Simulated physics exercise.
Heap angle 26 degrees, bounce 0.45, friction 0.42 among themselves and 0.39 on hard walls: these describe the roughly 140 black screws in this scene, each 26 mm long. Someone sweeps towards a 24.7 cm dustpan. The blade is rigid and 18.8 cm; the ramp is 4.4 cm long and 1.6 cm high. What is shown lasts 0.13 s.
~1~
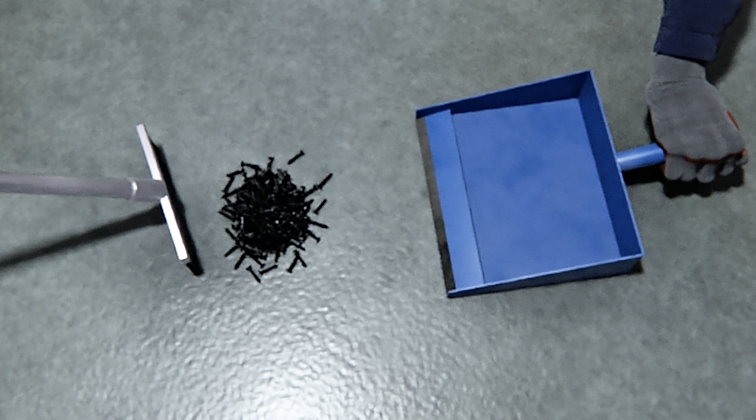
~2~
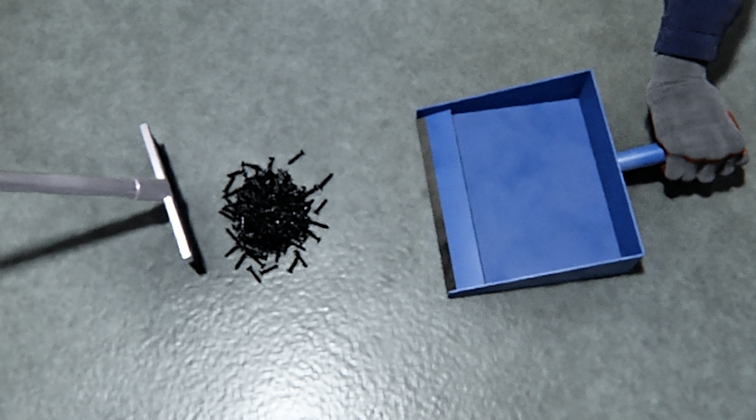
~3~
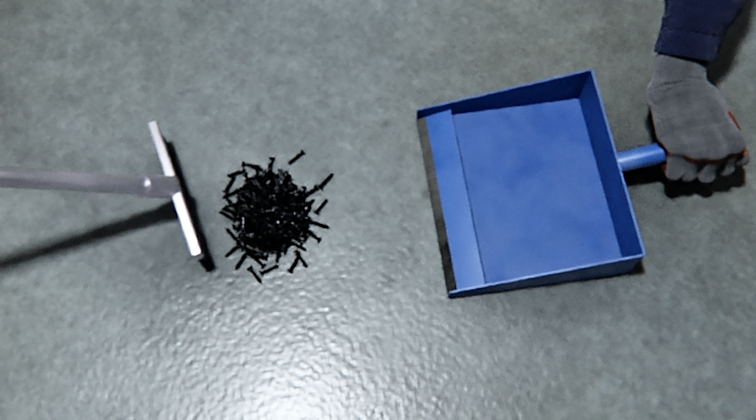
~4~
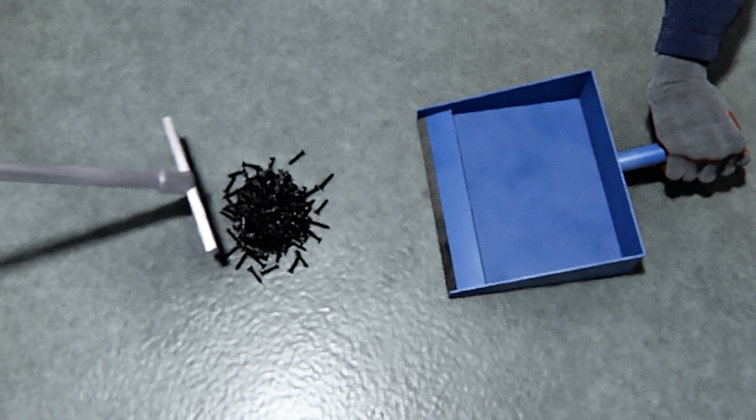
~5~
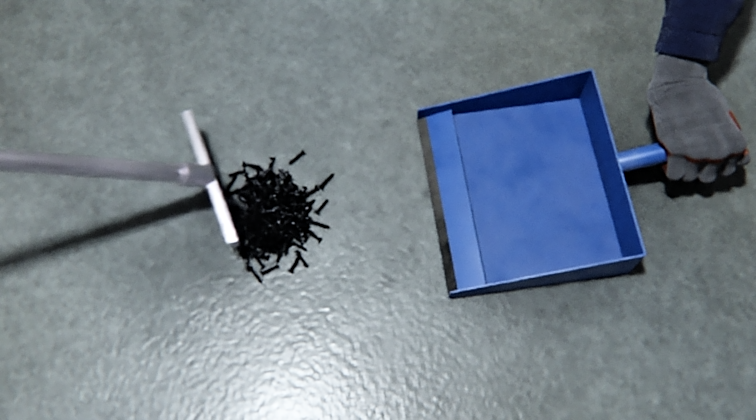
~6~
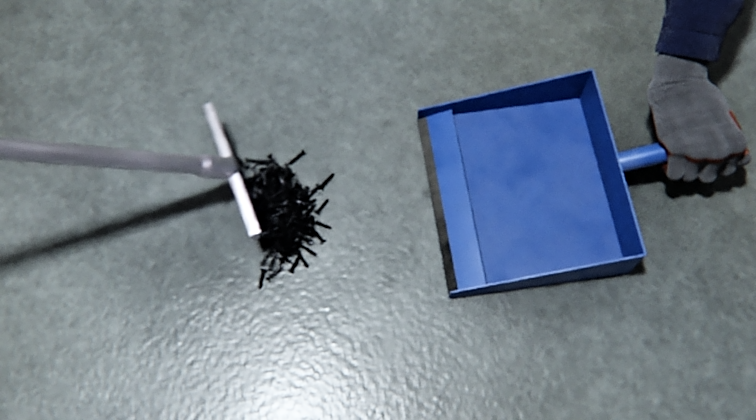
Pile of small black screws being nudged right by a pale rigid blade, a gloved hand holding a blue dustpan still.
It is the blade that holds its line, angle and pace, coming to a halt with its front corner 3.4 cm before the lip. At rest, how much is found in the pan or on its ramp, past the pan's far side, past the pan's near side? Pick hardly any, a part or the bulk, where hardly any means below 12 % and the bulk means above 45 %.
In the pan or on its ramp: A part; past the pan's far side: A part; past the pan's near side: Hardly any.
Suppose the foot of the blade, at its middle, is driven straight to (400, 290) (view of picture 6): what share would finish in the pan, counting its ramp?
Roughly 15 percent.
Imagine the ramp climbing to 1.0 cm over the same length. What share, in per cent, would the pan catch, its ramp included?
About 40 %.
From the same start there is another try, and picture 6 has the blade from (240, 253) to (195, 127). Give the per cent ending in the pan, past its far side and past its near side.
Pan 25; far 5; near 0.
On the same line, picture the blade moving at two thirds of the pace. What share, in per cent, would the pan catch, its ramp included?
It would come to roughly 15 percent.
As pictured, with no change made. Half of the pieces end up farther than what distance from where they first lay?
Roughly 22 cm.
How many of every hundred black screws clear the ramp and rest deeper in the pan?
Estimate: Close to 20 per cent of the total.
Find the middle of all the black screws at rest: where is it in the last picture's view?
Est. centre at rest: (425, 156) px.
Then, 0.10 s after the last picture, middle of the blade 13 cm from the lip; 0 % over the lip, far side 5 %, near side 0 %.
Then, 0.16 s after the last picture, middle of the blade 8 cm from the lip; 0 % over the lip, far side 10 %, near side 0 %.
Then, 0.37 s after the last picture, middle of the blade 6 cm from the lip; 40 % over the lip, far side 15 %, near side 0 %.
In the end, pan 40 %, far side 15 %, near side 0 %, in front of the lip or behind the blade 40 %.
